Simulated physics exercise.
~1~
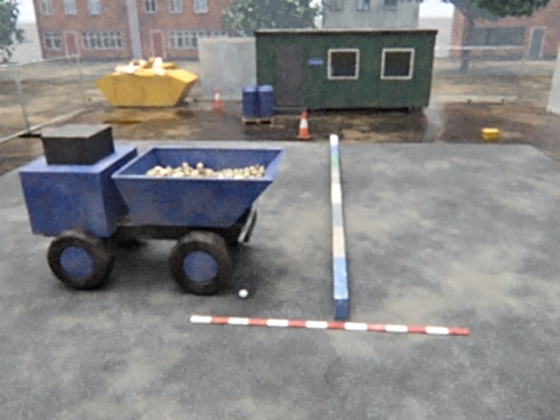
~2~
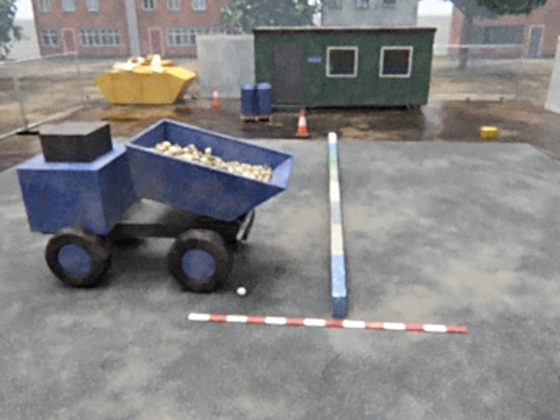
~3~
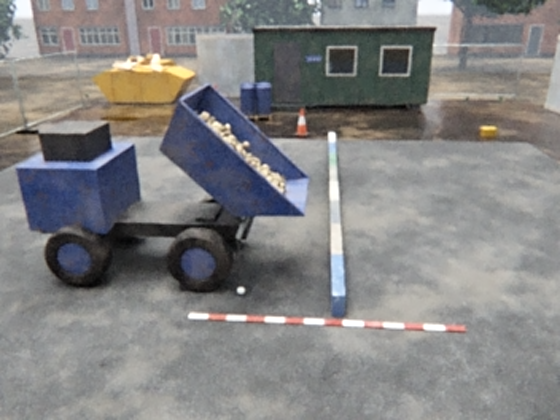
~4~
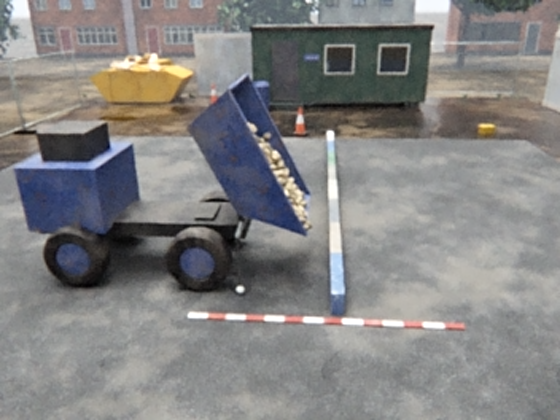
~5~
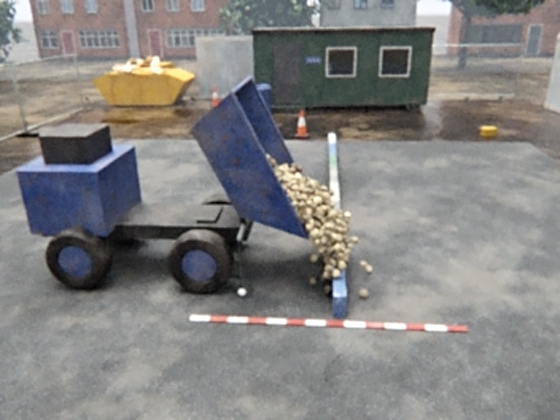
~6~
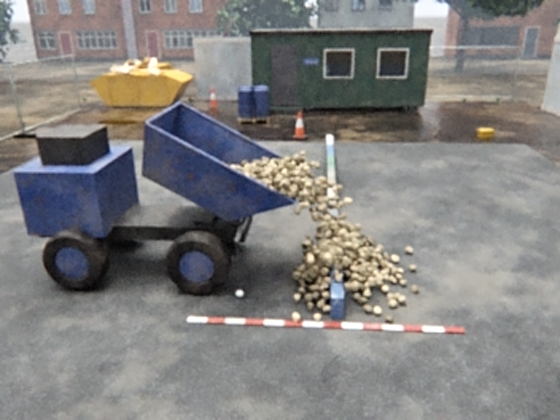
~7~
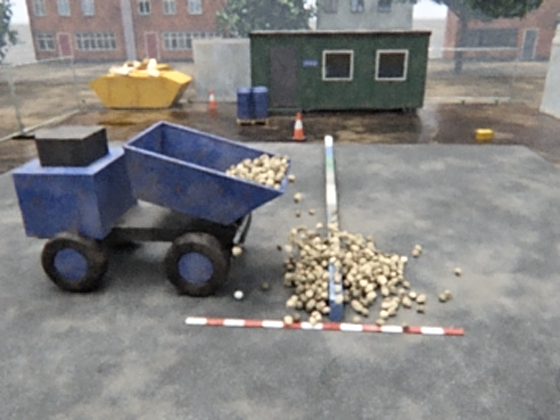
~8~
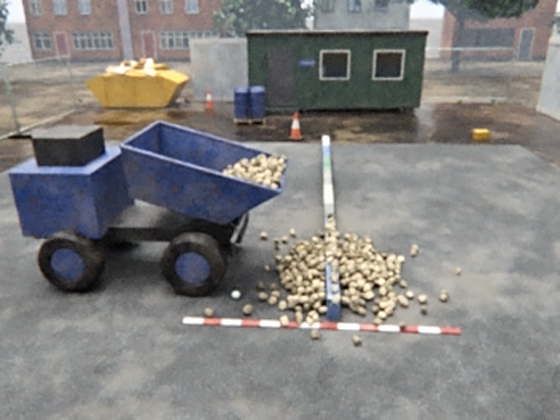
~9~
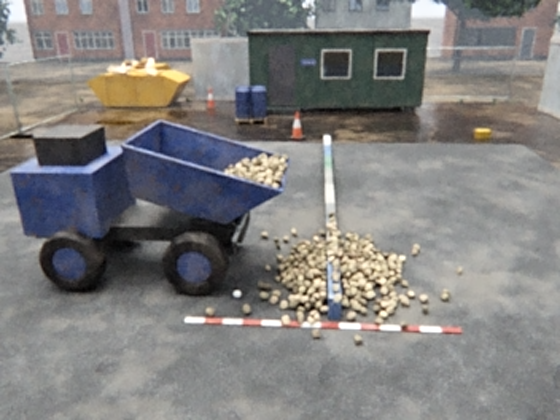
A small blue dumper loaded with pale stones stands at the left of a grey paved yard, seen from its side and slightly above. To its right a low striped kerb runs away from the viewer, with a red and white staff across the foreground and a small white ball near the front wheel. Behind are a yellow skip, a green cabin and brick buildings. The body tips steeply to the right, and stones pour out onto the kerb. It then lowers partway and stops, still tilted, with many stones inside and a heap lying on both sides of the kerb.
